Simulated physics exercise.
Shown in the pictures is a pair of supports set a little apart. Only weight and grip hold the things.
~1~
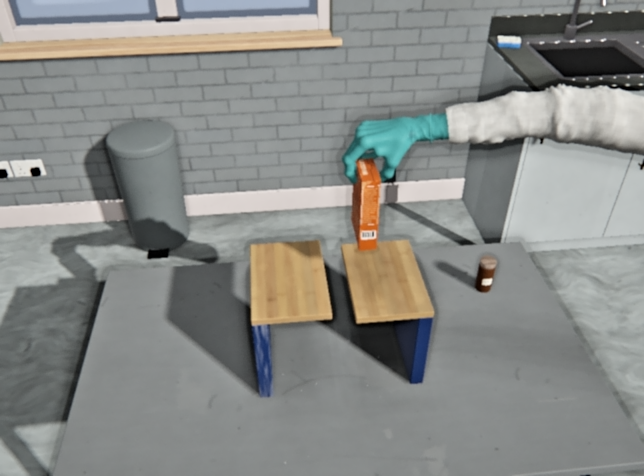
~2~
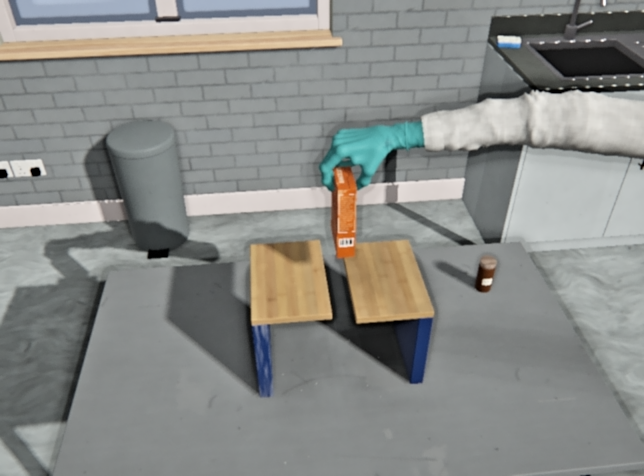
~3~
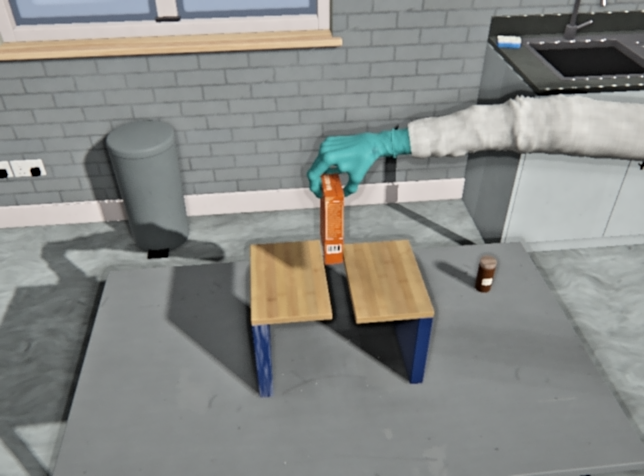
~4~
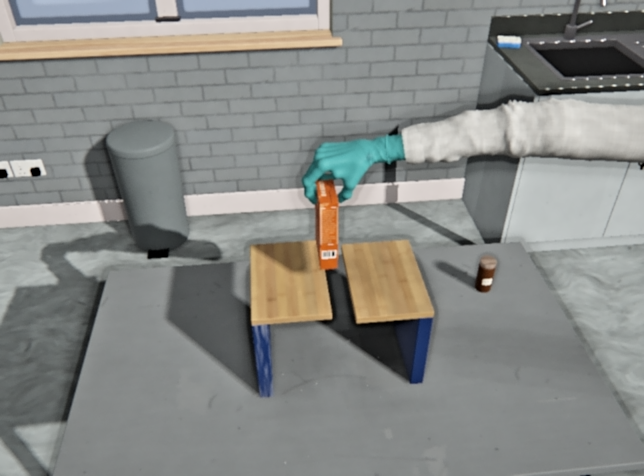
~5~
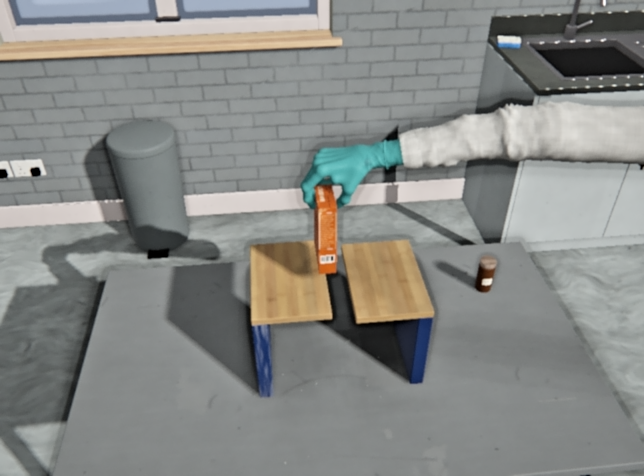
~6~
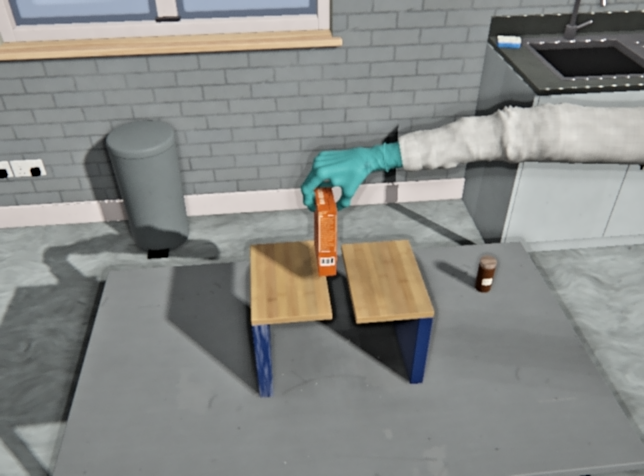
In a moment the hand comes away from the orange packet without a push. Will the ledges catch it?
Well then, it is halted up top.
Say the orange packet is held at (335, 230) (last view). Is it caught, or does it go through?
Through.
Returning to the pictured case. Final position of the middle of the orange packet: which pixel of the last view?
The object finishes roughly at pixel (369, 271).
Then, 0.60 s past the last view, orange packet rocked 6° from its first pose near (329, 244).
Then, 0.90 s past the last view, orange packet on its side near (367, 269).
Finally, down or leaning hard on the stand or table, orange packet; brown shaker still in place. Final places as the last picture's camera would see them, orange packet near (369, 270). The packet stays on top.
